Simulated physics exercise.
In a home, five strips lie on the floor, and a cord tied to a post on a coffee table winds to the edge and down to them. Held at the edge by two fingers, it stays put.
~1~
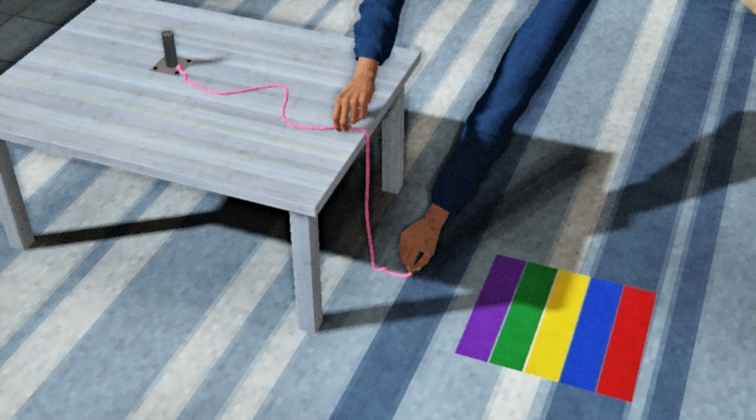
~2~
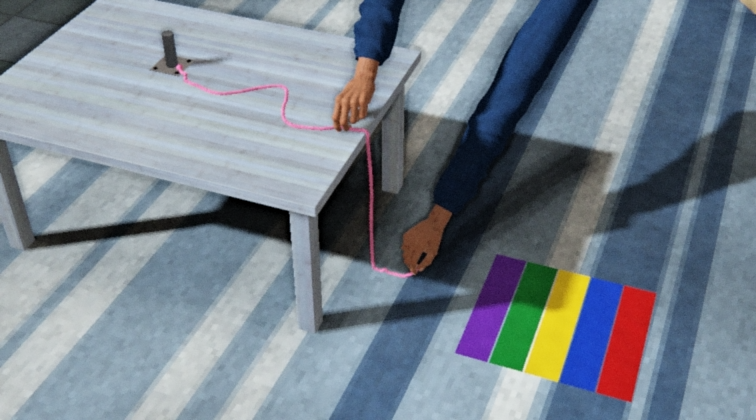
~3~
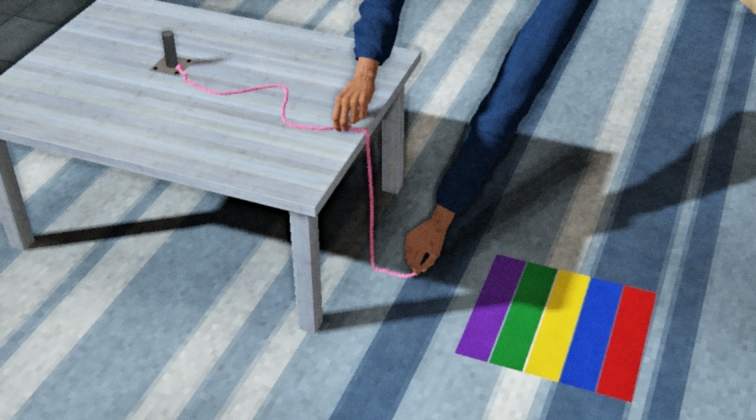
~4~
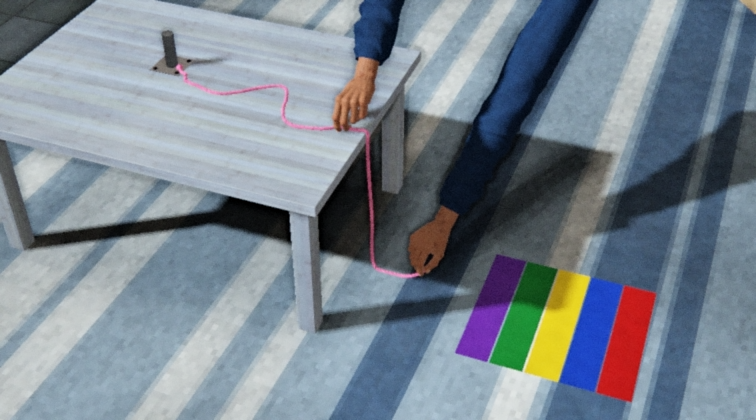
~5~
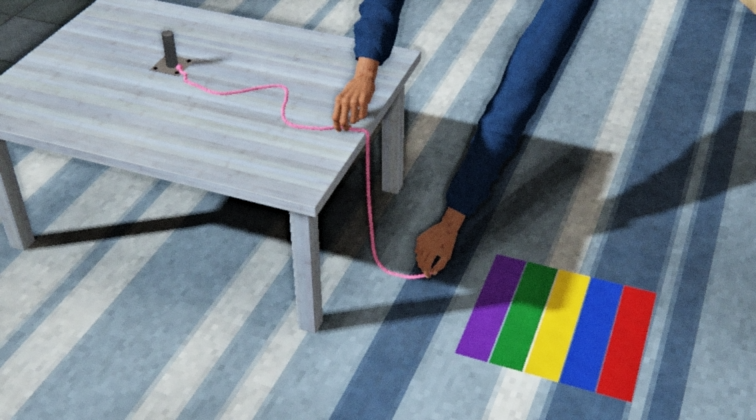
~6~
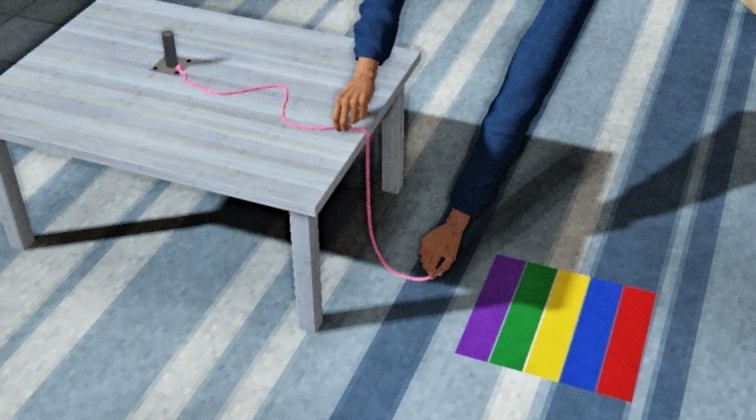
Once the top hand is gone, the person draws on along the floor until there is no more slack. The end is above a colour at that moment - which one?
The blue one.
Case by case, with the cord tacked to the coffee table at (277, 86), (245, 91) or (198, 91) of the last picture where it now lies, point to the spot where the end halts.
Roughly (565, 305), (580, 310) and (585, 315), in that order.
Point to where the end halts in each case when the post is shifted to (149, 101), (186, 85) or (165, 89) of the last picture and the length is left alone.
Try by try: (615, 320), (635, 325) and (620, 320).
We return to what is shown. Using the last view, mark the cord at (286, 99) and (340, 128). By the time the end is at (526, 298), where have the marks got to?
To (311, 114) and (376, 160).
Soon after, end near (526, 298); over green.
Then, end near (572, 310); over yellow.
At full stretch, end near (600, 317); over blue. The blue one.
